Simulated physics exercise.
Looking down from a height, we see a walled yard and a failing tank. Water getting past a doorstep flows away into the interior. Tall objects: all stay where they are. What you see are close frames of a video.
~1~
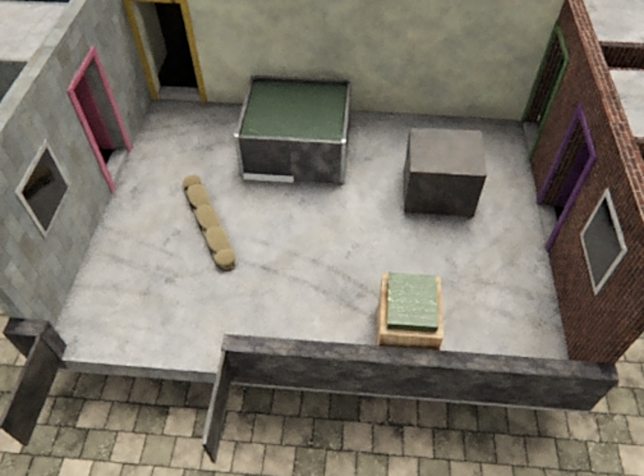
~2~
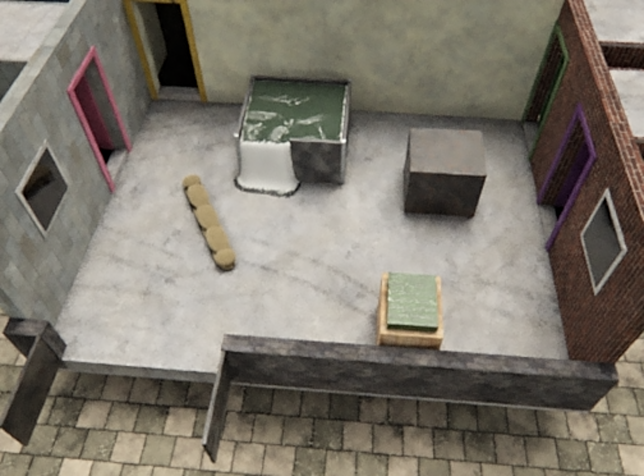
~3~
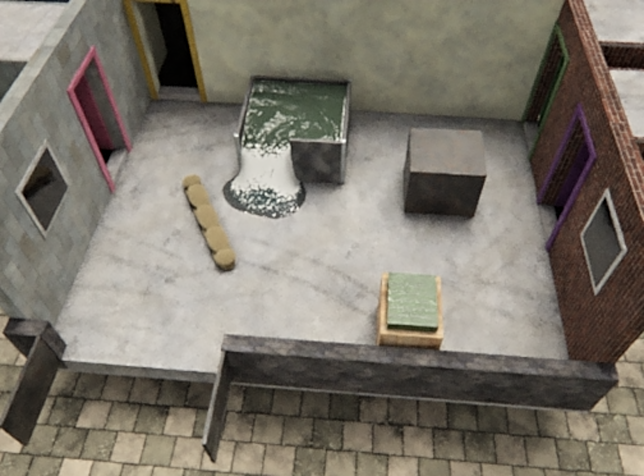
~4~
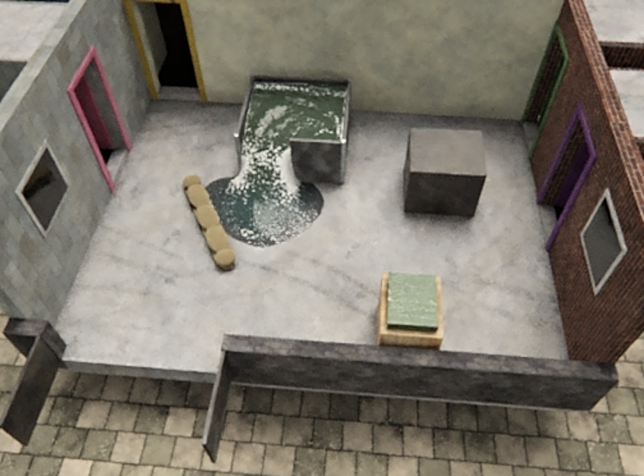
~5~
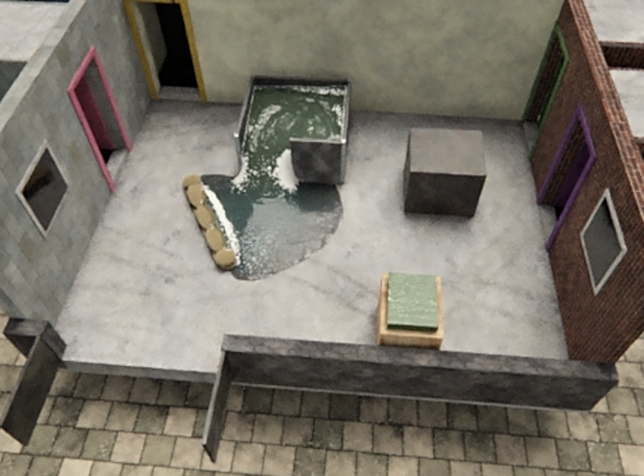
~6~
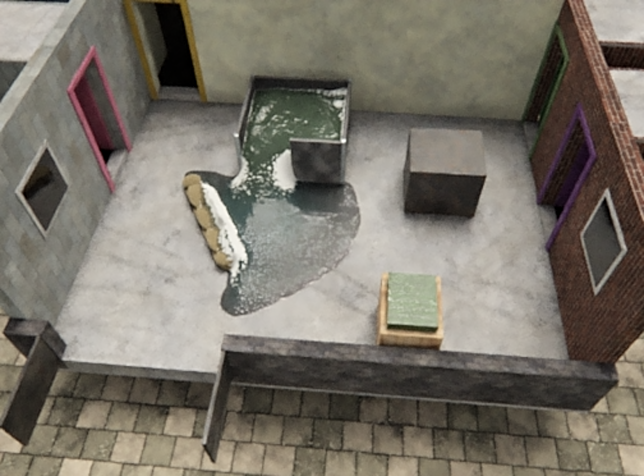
The clip opens on a walled yard seen from above, with still green water in a dark tank near the back wall. Water pours through a gap in the tank's front and spreads across the pale floor, meets the row of tan sandbags on the left, and extends along them toward the front.
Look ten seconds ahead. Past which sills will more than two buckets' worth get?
At the end, purple door: More than two buckets; pink door: No more than two buckets; yellow door: No more than two buckets; green door: No more than two buckets.
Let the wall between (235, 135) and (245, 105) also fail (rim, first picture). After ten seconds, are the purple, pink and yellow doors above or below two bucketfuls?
The purple door falls short, the pink door ends up above, and the yellow door ends up above.
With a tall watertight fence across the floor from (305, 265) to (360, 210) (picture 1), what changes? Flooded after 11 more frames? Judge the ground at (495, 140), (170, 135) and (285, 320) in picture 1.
In turn: Dry, not flooded, flooded.
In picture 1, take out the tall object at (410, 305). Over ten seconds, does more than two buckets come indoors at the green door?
Observed - green door tops the line.
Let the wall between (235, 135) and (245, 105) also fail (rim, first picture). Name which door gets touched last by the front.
It's the purple door.
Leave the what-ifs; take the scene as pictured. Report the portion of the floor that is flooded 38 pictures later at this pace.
It works out to about 80 in a hundred.
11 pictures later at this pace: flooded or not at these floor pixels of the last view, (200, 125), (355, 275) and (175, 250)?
In that order the points end up soaked, soaked and soaked.
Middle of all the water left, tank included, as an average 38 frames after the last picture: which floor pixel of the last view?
I reckon somewhere around (309, 222).
A moment on, water covers 30 % of the floor; the purple door not reached, the pink door not reached, the yellow door not reached, the green door not reached.
Next, water covers 45 % of the floor; the purple door not reached, the pink door not reached, the yellow door not reached, the green door not reached.
Then, water covers 50 % of the floor; the purple door not reached, the pink door wet at the sill, nothing in, the yellow door wet at the sill, nothing in, the green door not reached.
Later, water covers 80 % of the floor; the purple door under two buckets in, the pink door wet at the sill, nothing in, the yellow door wet at the sill, nothing in, the green door not reached.
In the end, water covers 95 % of the floor; the purple door far over two buckets in, the pink door wet at the sill, nothing in, the yellow door wet at the sill, nothing in, the green door wet at the sill, nothing in.
